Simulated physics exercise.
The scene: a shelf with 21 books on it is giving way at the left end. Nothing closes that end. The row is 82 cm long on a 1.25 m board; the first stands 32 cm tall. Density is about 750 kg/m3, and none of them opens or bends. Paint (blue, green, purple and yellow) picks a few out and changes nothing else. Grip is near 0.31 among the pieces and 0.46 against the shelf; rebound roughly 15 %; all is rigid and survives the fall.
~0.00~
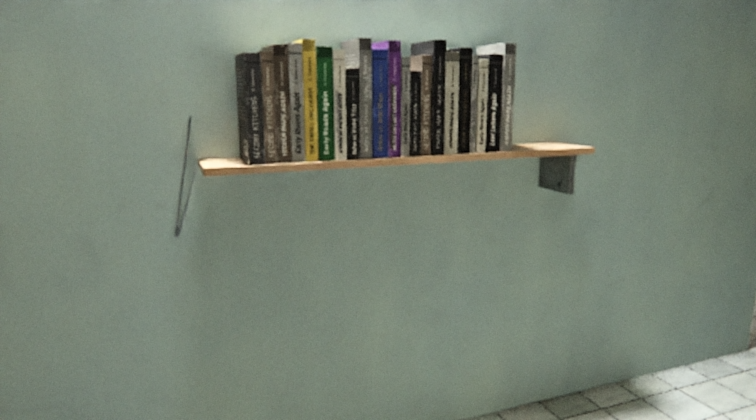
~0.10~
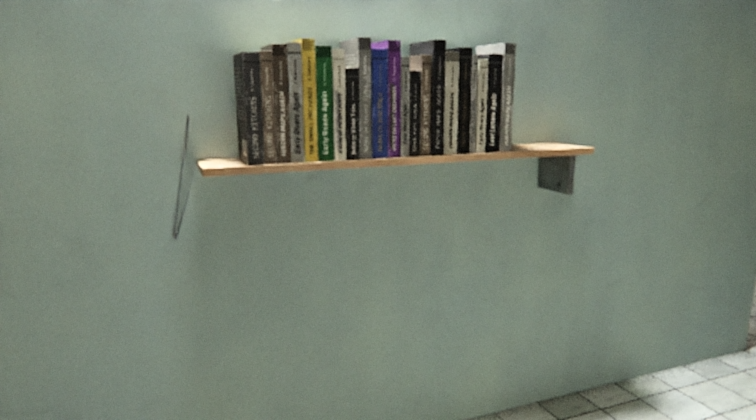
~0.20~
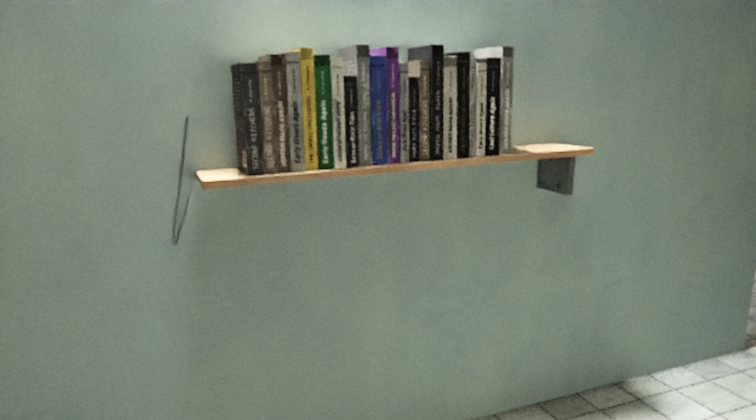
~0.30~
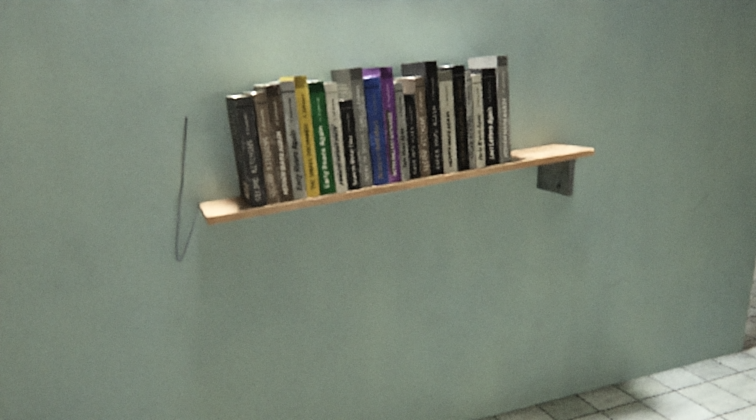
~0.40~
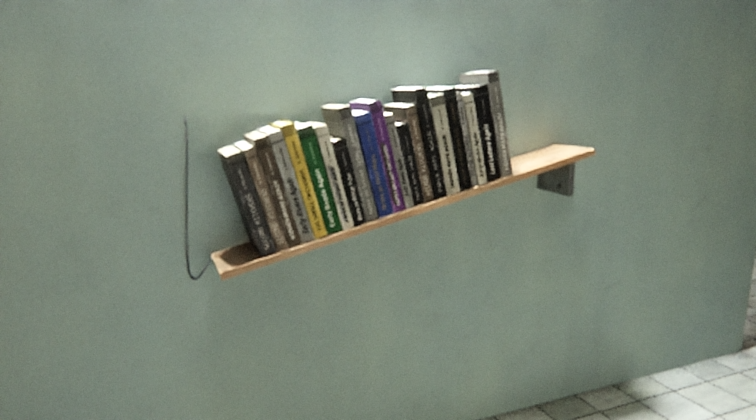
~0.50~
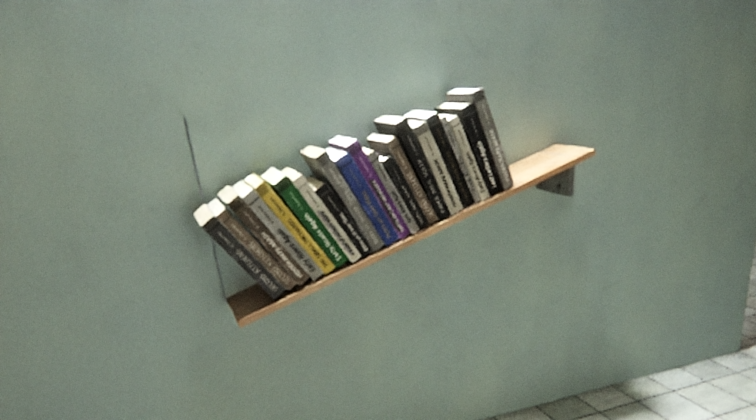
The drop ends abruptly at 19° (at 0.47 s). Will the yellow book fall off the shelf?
It falls off.
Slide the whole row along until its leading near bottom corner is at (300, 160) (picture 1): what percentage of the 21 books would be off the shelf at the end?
In that case 30 per cent.
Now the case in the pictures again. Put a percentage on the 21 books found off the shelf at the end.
About 35 per cent.
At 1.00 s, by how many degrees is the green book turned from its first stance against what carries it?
Roughly 60°.
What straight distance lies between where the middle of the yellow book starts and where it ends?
About 120 cm.
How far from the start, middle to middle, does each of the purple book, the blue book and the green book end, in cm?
Moved: Purple 50, blue 60, green 120.
By 0.68 s, none of the 21 books off the shelf, 21 disturbed; yellow book tilted 43°; green book tilted 43°.
By 1.00 s, 4 of the 21 books off the shelf; yellow book on its side; green book on its side.
When it is over (1.7 s), 7 of the 21 books off the shelf; yellow book tilted 40°, 58 cm lower; purple book on its side; blue book on its side. In pixels of the last frame, middles, purple book near (274, 249).
